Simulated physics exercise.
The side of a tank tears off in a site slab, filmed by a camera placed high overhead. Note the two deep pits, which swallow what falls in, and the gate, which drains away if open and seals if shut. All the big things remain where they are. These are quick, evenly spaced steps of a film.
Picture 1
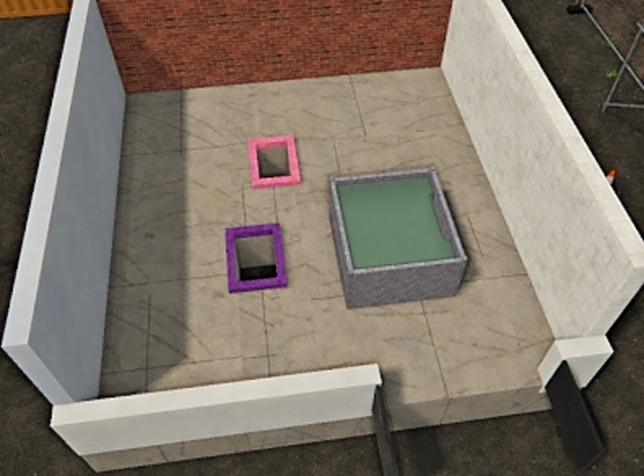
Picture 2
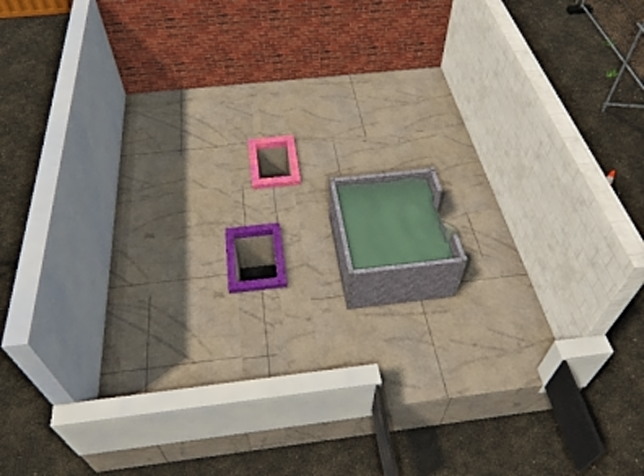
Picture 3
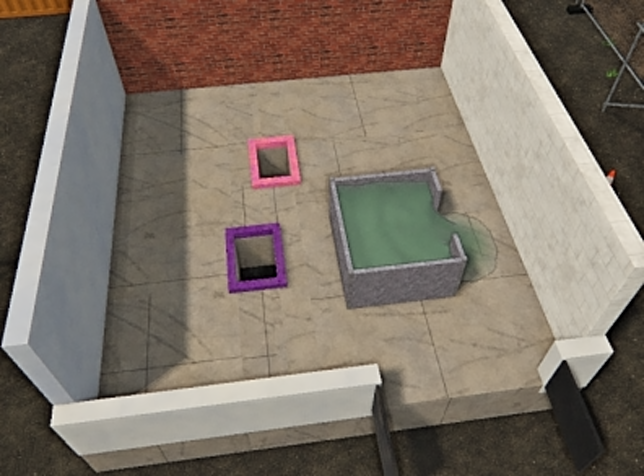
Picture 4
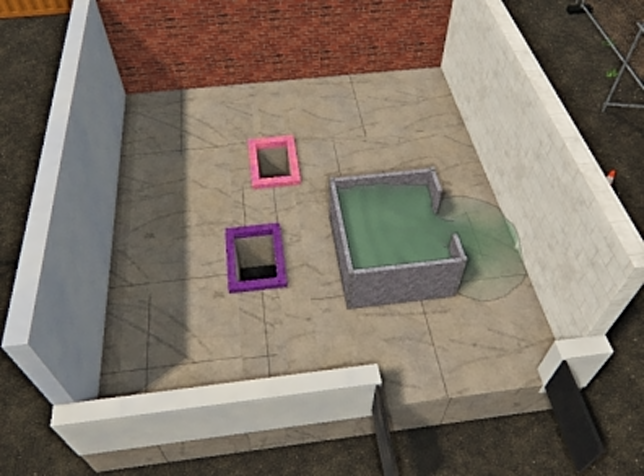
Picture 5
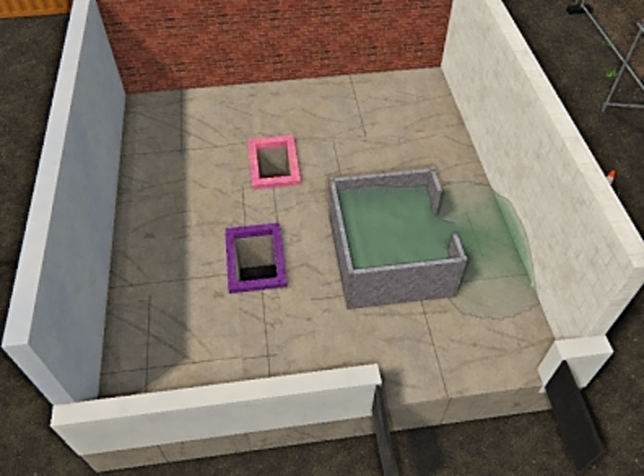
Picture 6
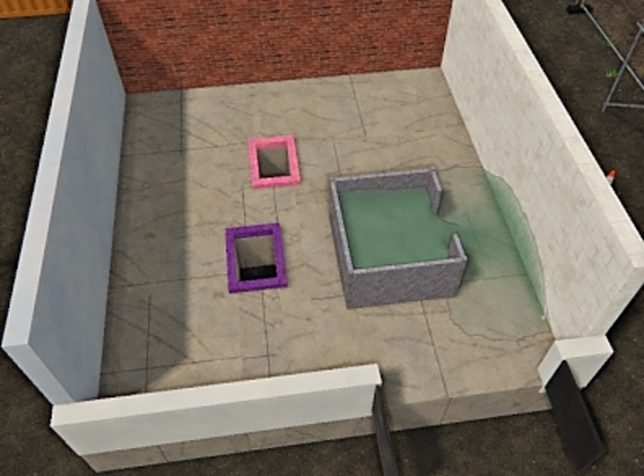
The clip shows a stone-walled tank of green water on a walled slab beside two pits framed in pink and purple; its right side breaks open, and water pours out, spreads rightward, and washes against the white wall.
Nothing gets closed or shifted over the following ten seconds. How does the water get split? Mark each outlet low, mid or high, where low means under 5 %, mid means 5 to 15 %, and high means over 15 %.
Marks - gate: High, pink pit: Low, purple pit: Low.
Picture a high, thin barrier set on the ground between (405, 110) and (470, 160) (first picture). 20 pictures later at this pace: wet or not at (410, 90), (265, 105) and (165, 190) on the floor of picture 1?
Going spot by spot: Drenched, then drenched, then high and dry.
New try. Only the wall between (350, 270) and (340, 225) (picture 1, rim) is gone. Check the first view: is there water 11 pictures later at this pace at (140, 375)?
At that place: Flooded.
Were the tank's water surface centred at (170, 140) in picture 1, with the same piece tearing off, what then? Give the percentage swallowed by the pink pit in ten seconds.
Pink: About 55 %.
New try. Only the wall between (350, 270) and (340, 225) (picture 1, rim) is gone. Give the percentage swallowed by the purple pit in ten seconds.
The purple pit gets 15 per cent.
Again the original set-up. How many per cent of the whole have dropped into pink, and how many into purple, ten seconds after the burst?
I'd say near 0 %, and near 0 %.
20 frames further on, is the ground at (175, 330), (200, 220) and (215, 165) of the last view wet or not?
One after the other: Dry, free of water, free of water.
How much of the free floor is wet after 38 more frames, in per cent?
Roughly 70 per cent.
A moment on, water covers 15 % of the floor; the gate 0 %, the pink pit 0 %, the purple pit 0 %.
Next, water covers 25 % of the floor; the gate 5 %, the pink pit 0 %, the purple pit 0 %.
Then, water covers 40 % of the floor; the gate 14 %, the pink pit 0 %, the purple pit 0 %.
Later, water covers 70 % of the floor; the gate 25 %, the pink pit 0 %, the purple pit 0 %.
In the end, water covers 90 % of the floor; the gate 31 %, the pink pit 0 %, the purple pit 0 %.
